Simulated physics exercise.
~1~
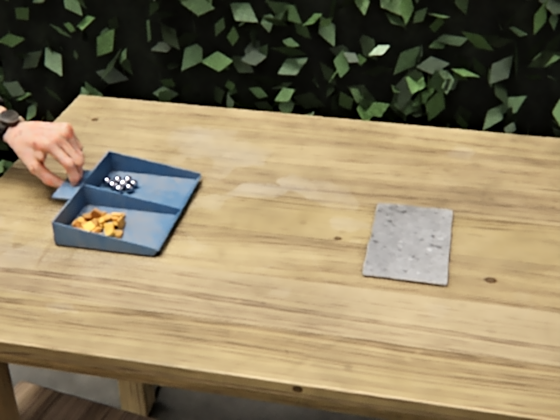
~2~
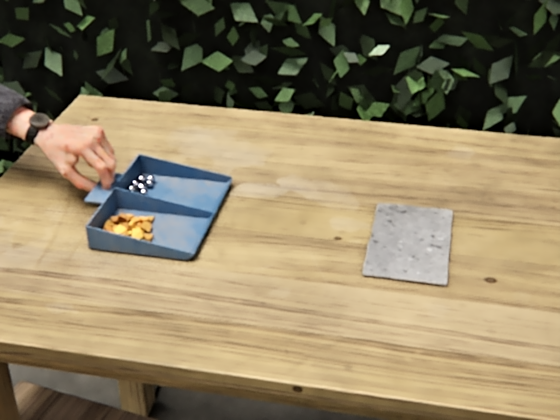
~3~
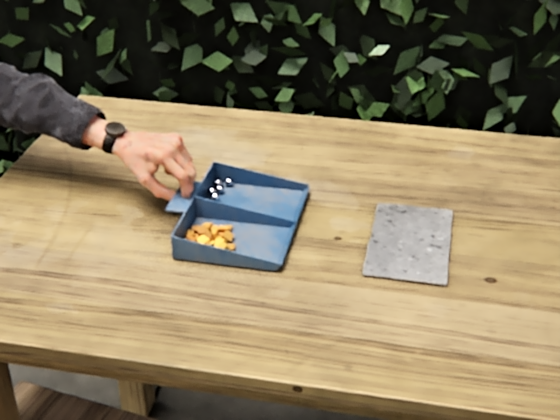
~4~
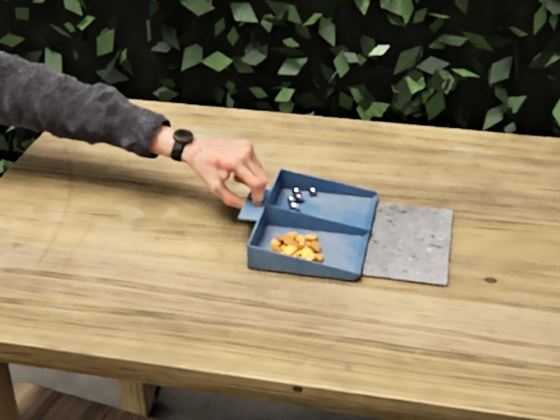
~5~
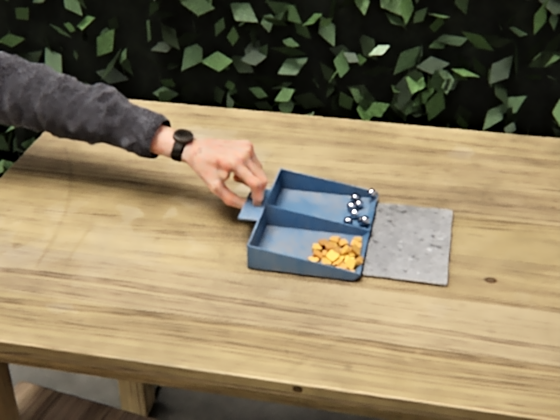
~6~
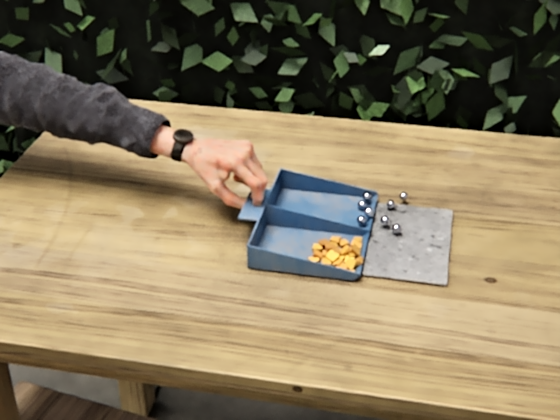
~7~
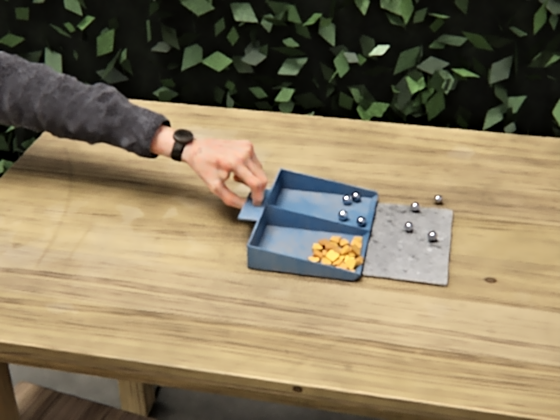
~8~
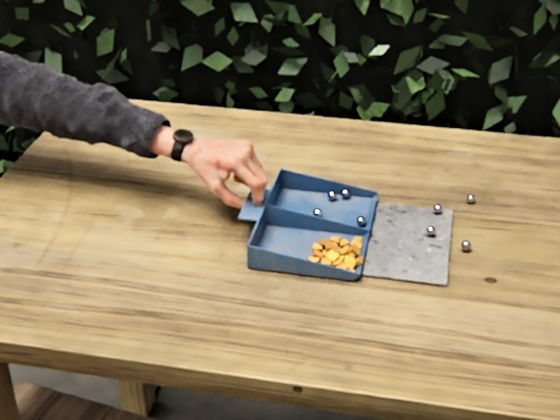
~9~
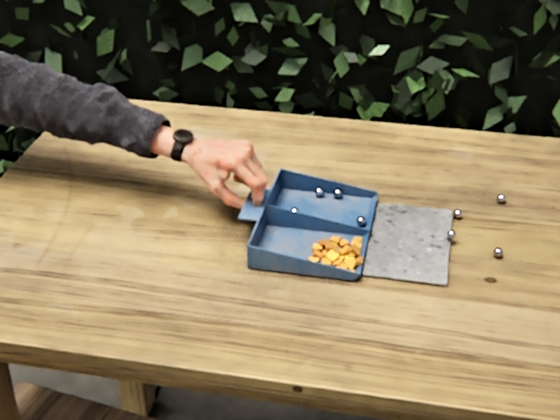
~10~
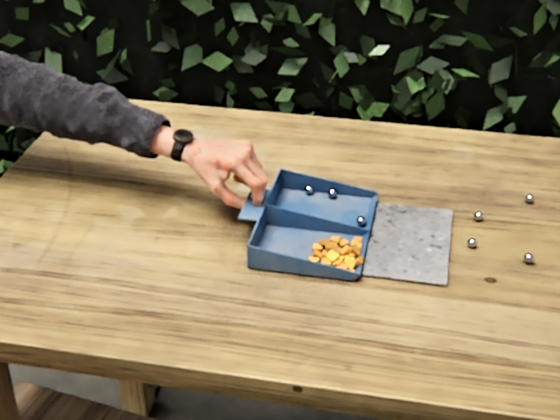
A hand slid a blue two-part tray right across a wooden table until it stopped against a grey slab. The orange pieces shifted forward but stayed in, while about half the shiny little balls rolled out over the slab and onto the table beyond.
